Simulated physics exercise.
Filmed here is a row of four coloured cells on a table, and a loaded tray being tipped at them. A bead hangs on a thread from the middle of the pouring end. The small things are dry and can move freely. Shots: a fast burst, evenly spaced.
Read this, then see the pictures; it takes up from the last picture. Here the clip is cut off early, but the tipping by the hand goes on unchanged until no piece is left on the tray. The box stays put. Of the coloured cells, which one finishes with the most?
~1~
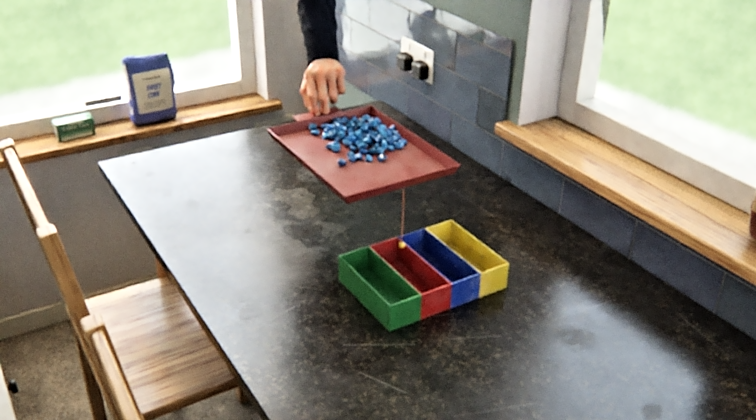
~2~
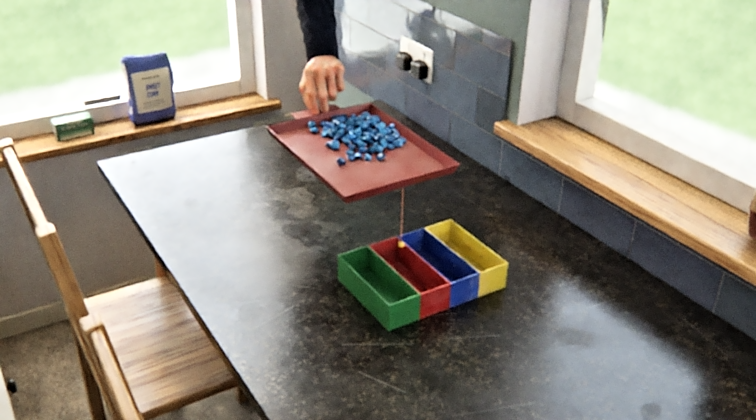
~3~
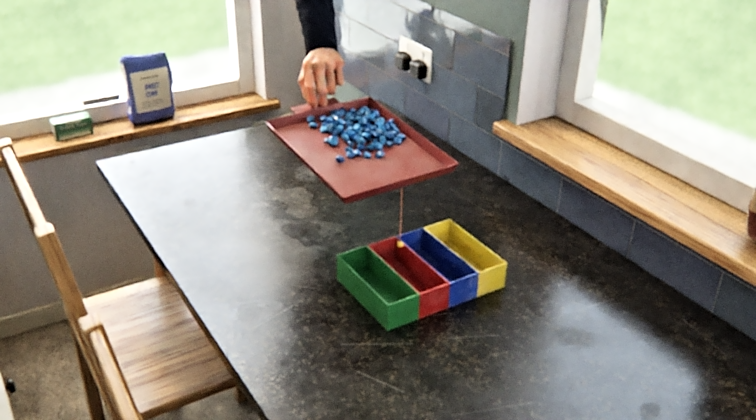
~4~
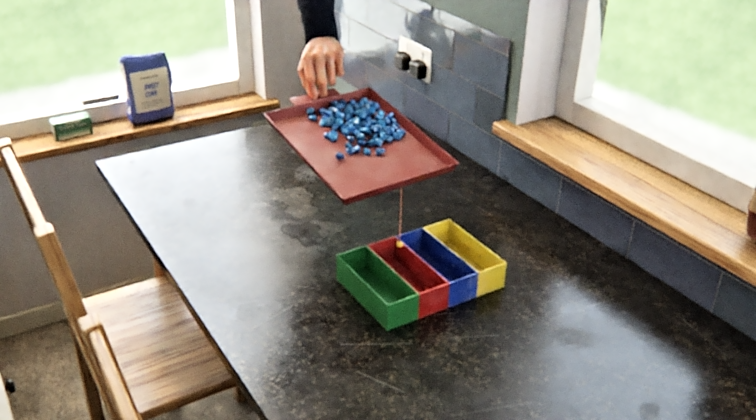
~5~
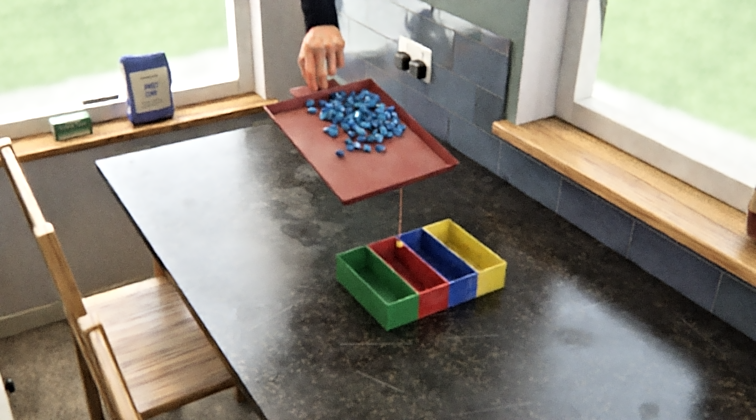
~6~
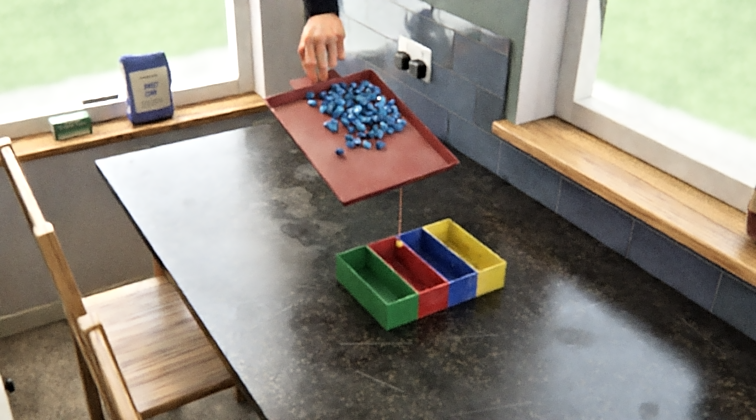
The green cell finishes with the most.
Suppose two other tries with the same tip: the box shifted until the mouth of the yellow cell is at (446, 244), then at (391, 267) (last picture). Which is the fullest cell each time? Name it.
The first try: That green cell. The second: The cell in blue.
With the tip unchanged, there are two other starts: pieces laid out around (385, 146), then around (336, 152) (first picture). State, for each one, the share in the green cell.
Respectively 40 and 40 per cent.
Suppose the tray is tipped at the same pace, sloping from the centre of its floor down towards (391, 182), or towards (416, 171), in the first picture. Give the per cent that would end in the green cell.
Somewhere close to 20 % the first time, 0 % the second.
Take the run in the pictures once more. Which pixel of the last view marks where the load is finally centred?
The centre comes to rest near (382, 302).
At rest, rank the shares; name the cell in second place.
The answer is the red cell.
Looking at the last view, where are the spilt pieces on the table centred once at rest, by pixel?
Roughly pixel (344, 327).
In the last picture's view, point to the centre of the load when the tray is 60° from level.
Check around (376, 194) in the last picture.
Just after the last frame, tray tipped steeply; roughly two thirds on the tray; just a few in the green cell; roughly a quarter falling or outside the box.
A moment on, tray tipped right over; about a tenth on the tray; roughly a quarter in the green cell; about a tenth in the red cell; just a few in the blue cell; roughly half falling or outside the box.
Further on, tray tipped past a quarter turn; roughly a third in the green cell; roughly a quarter in the red cell; about a tenth in the blue cell; roughly a third falling or outside the box.
When it is over, tray tipped past a quarter turn; roughly a third in the green cell; roughly a quarter in the red cell; about a tenth in the blue cell; not one in the yellow cell; roughly a third outside the box.
